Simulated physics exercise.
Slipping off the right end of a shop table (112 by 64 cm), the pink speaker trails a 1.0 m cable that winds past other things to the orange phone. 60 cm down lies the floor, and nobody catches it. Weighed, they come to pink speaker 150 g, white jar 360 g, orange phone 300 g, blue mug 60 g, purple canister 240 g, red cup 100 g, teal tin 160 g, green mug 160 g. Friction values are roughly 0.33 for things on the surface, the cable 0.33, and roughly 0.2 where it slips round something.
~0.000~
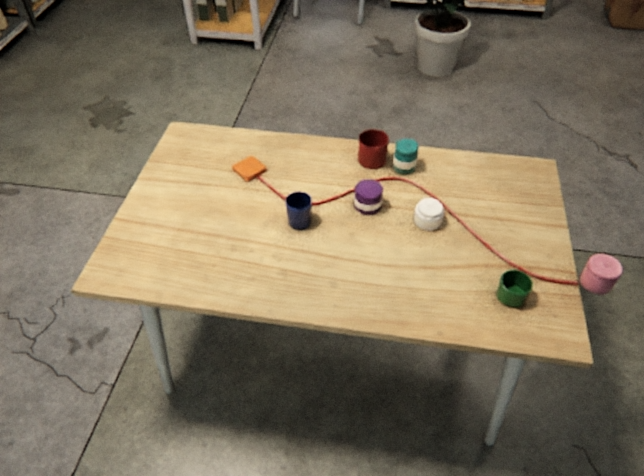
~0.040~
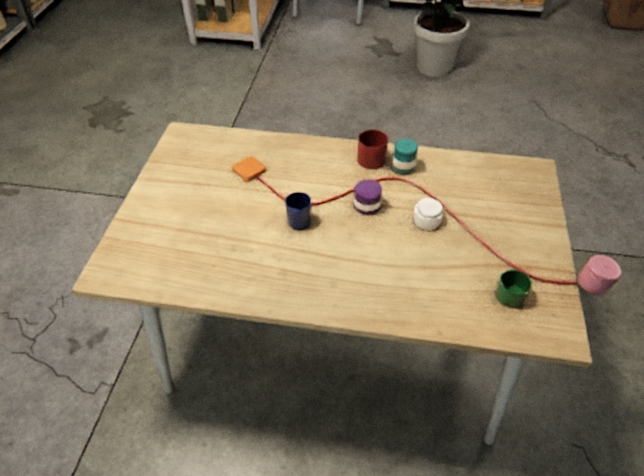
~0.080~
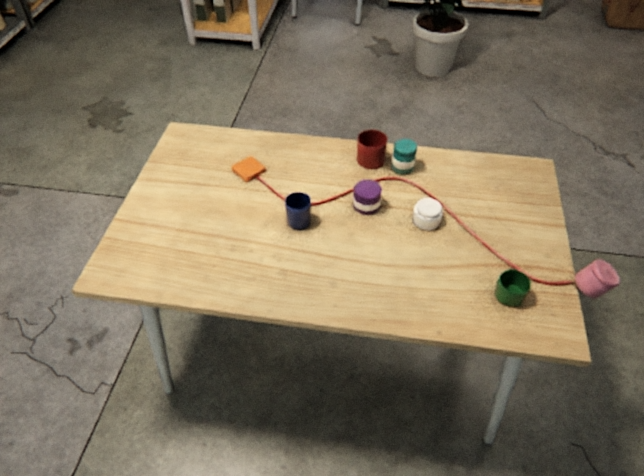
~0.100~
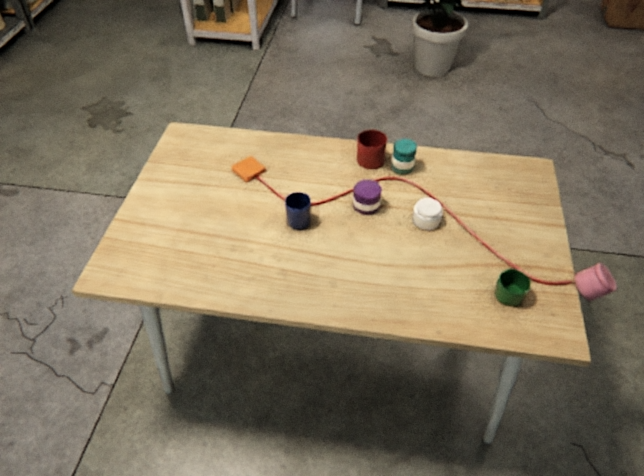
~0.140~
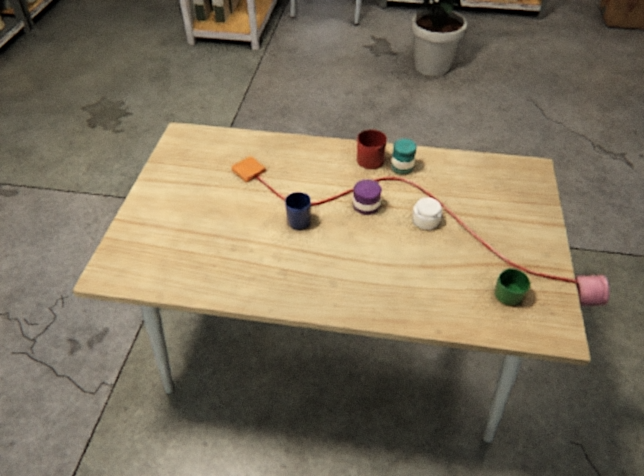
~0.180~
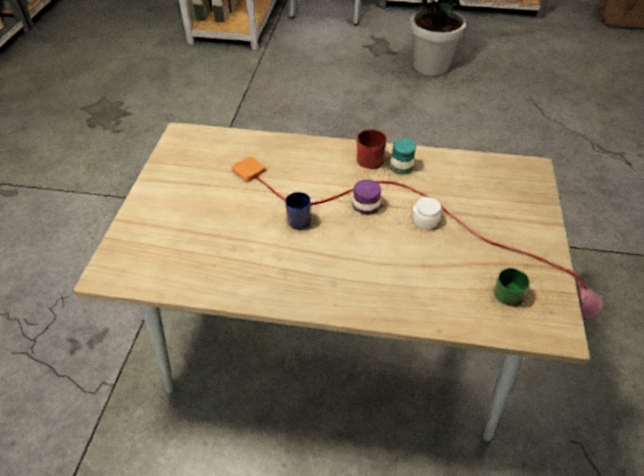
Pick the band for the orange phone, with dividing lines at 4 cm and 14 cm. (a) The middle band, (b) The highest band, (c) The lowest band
a.
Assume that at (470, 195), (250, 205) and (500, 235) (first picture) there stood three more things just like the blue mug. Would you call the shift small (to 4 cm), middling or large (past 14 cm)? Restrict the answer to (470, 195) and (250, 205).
I'd call it a short shift for the first one and a short shift for the second one.
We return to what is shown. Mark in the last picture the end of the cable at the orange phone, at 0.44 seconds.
(282, 170), roughly.
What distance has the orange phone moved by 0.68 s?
By then the orange phone has moved close to 8 cm.
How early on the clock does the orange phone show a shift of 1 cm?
Orange phone: Roughly 0.30 s.
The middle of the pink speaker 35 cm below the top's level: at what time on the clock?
On the clock: Not at all.
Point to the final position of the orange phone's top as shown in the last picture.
Resting point is at approximately (286, 172).
At 0.4 s, the cable's tail end at (282, 170); orange phone 6 cm off its start, pink speaker over the edge.
At 0.7 s, the cable's tail end at (290, 175); orange phone 8 cm off its start, pink speaker over the edge.
At 0.9 s, the cable's tail end at (297, 177); orange phone 10 cm off its start at (283, 171), pink speaker over the edge.
At 1.2 s, the cable's tail end at (299, 178); orange phone 10 cm off its start, pink speaker over the edge.
At 2.4 s, the cable's tail end at (299, 178); orange phone 11 cm off its start at (286, 172), pink speaker over the edge.
